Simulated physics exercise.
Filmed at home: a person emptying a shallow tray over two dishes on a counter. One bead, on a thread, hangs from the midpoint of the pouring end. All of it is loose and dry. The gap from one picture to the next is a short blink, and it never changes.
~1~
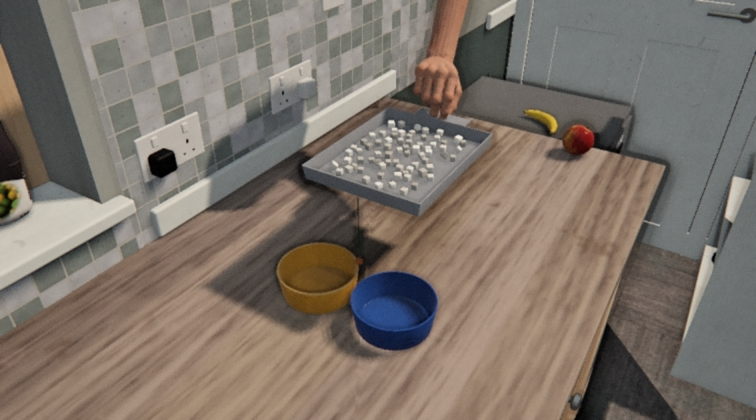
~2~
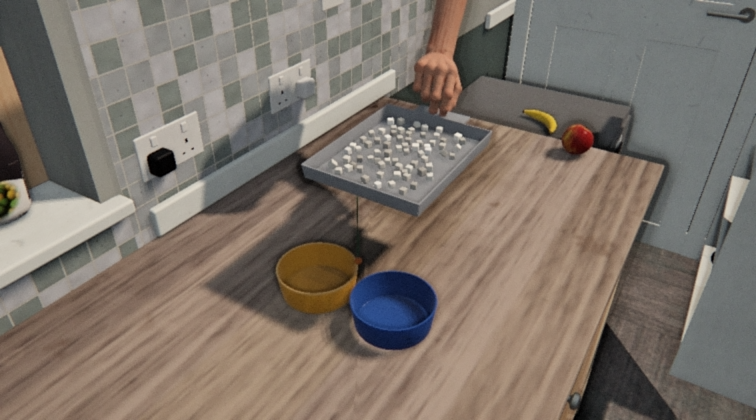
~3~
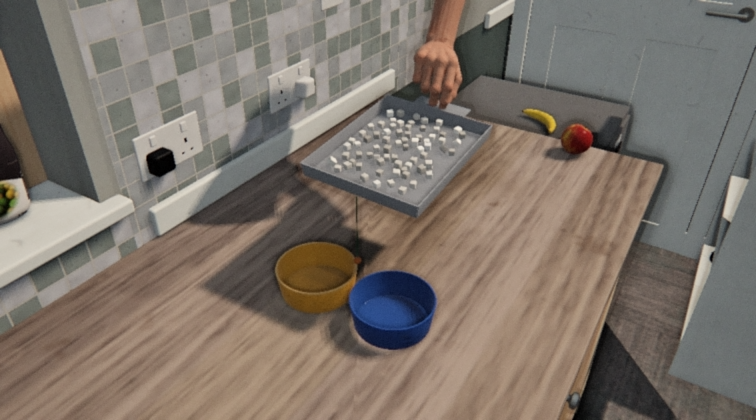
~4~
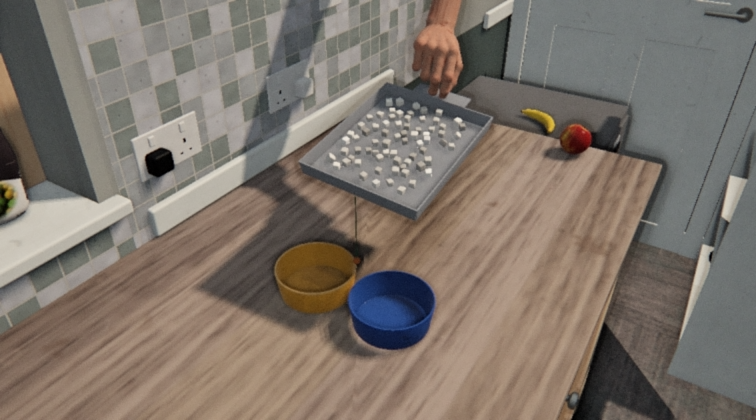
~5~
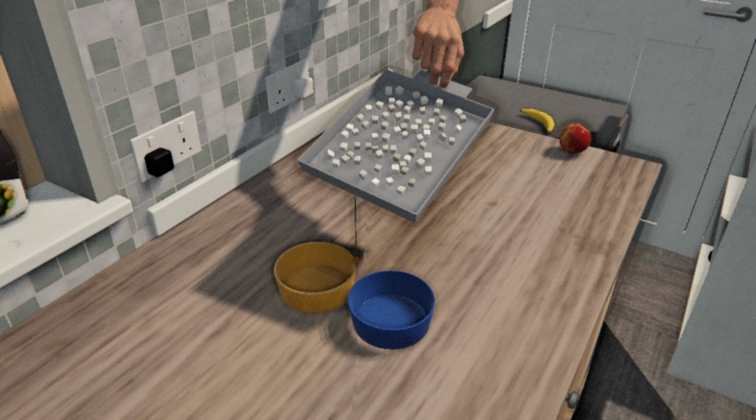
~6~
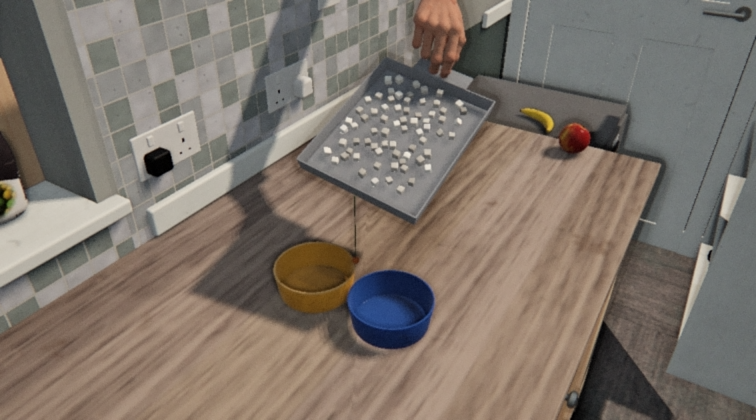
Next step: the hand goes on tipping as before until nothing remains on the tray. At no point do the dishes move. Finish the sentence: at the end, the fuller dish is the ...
At the end, the fuller dish is the right-hand one.
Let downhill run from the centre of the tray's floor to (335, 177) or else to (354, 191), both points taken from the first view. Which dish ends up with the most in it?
For the first heading it's the dish at left, and for the second it's the dish at left.
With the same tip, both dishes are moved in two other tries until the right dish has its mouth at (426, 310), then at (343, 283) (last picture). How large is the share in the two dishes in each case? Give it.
First case around 70 %, second case around 30 %.
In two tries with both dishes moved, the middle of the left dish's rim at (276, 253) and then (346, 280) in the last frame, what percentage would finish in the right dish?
Roughly 40 per cent, then roughly 40 per cent.
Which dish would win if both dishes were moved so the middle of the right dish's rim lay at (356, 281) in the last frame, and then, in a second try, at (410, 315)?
The rightmost dish, then the rightmost dish.
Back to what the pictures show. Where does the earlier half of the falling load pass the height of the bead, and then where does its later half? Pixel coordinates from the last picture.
The opening part goes through (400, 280); what follows goes through (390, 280).
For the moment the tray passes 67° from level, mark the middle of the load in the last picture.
The load is centred around (400, 195).
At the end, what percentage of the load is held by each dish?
Count per hundred - left dish ~ 0, right dish ~ 100.
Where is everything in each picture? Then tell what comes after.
In the first picture, corners of the pouring end (305, 165) and (419, 202), level; middle of the load (400, 151), sugar cubes; left dish (294, 300); right dish (371, 336); bead on its thread (359, 261).
In the second picture, corners of the pouring end (304, 164) and (418, 203), level; middle of the load (399, 149).
In the third picture, corners of the pouring end (303, 162) and (417, 205), tipped barely, lowest at the right corner; middle of the load (398, 144).
In the fourth picture, corners of the pouring end (302, 161) and (416, 209), tipped a little, lowest at the right corner; middle of the load (397, 138).
In the fifth picture, corners of the pouring end (301, 159) and (416, 212), tipped clearly, lowest at the right corner; middle of the load (397, 131).
In the sixth picture, corners of the pouring end (300, 158) and (415, 215), tipped clearly, lowest at the right corner; middle of the load (397, 125); left dish (290, 299); right dish (368, 334).
Just after the last frame, tray tipped steeply; every one on the tray.
A moment on, tray tipped past a quarter turn; the larger part on the tray; roughly a quarter in the right dish.
Further on, tray tipped past a quarter turn; almost all in the right dish; just a few outside both.
When it is over, tray tipped past a quarter turn; almost all in the right dish; not one in the left dish; just a few outside both.
